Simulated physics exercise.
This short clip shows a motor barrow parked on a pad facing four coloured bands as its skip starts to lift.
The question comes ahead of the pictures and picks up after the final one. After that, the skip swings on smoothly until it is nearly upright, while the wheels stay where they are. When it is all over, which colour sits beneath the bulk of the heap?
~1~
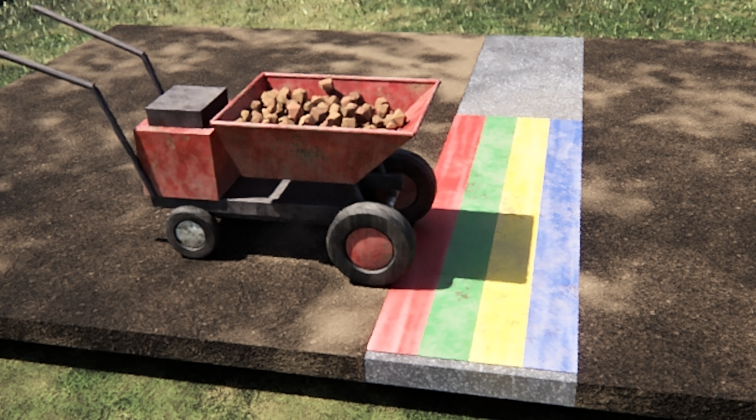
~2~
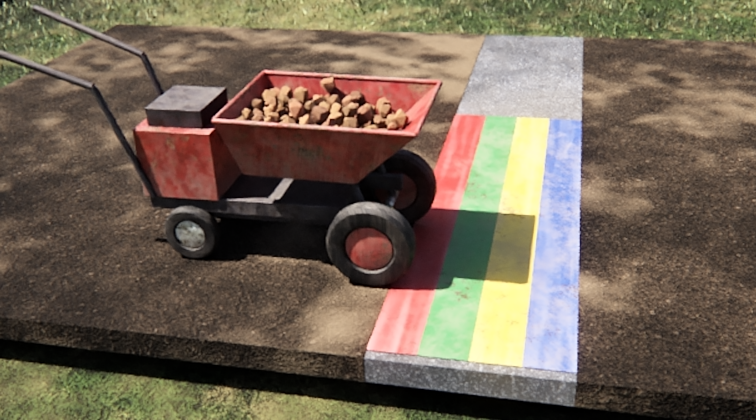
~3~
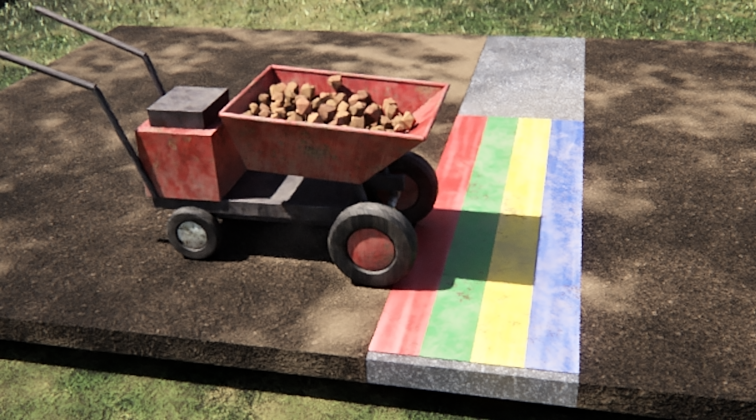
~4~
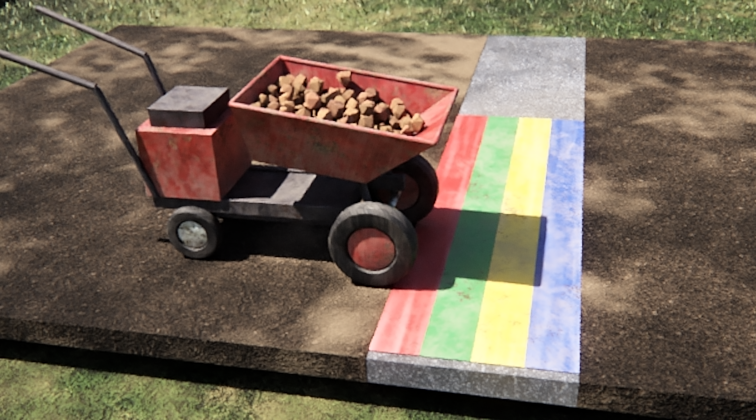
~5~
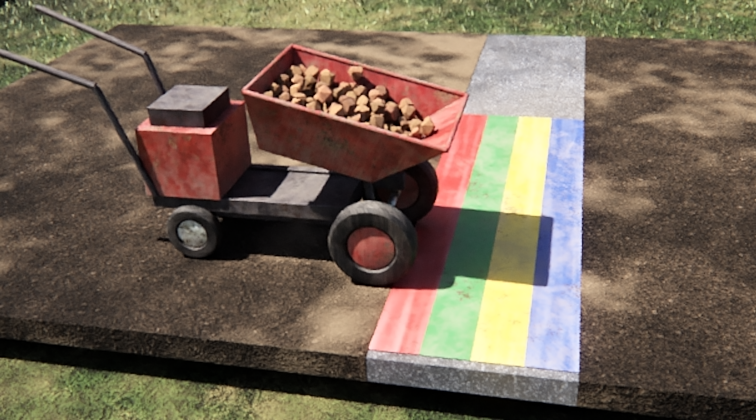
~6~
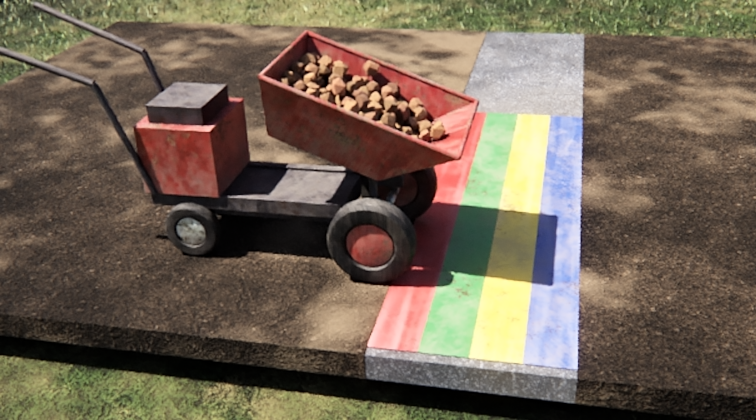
The bulk sits over the blue colour.
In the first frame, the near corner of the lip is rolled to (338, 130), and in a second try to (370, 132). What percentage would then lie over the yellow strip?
That works out to 30 per cent for the first position and 30 per cent for the second.
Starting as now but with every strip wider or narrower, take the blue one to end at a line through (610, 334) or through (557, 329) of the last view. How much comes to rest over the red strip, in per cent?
In turn, 0 and 0 in a hundred.
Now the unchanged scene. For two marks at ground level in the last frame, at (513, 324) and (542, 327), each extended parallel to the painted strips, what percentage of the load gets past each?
Near 80 % and near 70 %, in that order.
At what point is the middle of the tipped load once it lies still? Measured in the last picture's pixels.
Around (572, 256), give or take.
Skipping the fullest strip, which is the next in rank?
It's that yellow strip.
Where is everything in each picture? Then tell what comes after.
Lip of the skip at (414, 134), level; top of the load at (310, 108), clay clods; red strip at (405, 312); green strip at (453, 317); yellow strip at (502, 322); blue strip at (552, 327), in the first picture.
Lip of the skip at (416, 135), tipped barely; top of the load at (311, 107), in the second picture.
Lip of the skip at (424, 139), tipped barely; top of the load at (302, 101), in the third picture.
Lip of the skip at (434, 144), tipped a little; top of the load at (287, 107), in the fourth picture.
Lip of the skip at (446, 151), tipped a little; top of the load at (309, 105), in the fifth picture.
Lip of the skip at (458, 158), tipped clearly; top of the load at (310, 79); red strip at (406, 309); green strip at (453, 314); yellow strip at (502, 319); blue strip at (553, 324), in the sixth picture.
Soon, skip tipped steeply; all in the skip.
A while on, skip tipped right over; about half in the skip; a small part over the yellow strip; about a third over the blue strip; a small part off the paint.
Towards the end, skip tipped right over; a small part in the skip; a small part over the yellow strip; about a third over the blue strip; about a third off the paint.
Finally, skip tipped right over; a small part in the skip; none over the red strip; none over the green strip; a small part over the yellow strip; about a third over the blue strip; about a third off the paint.
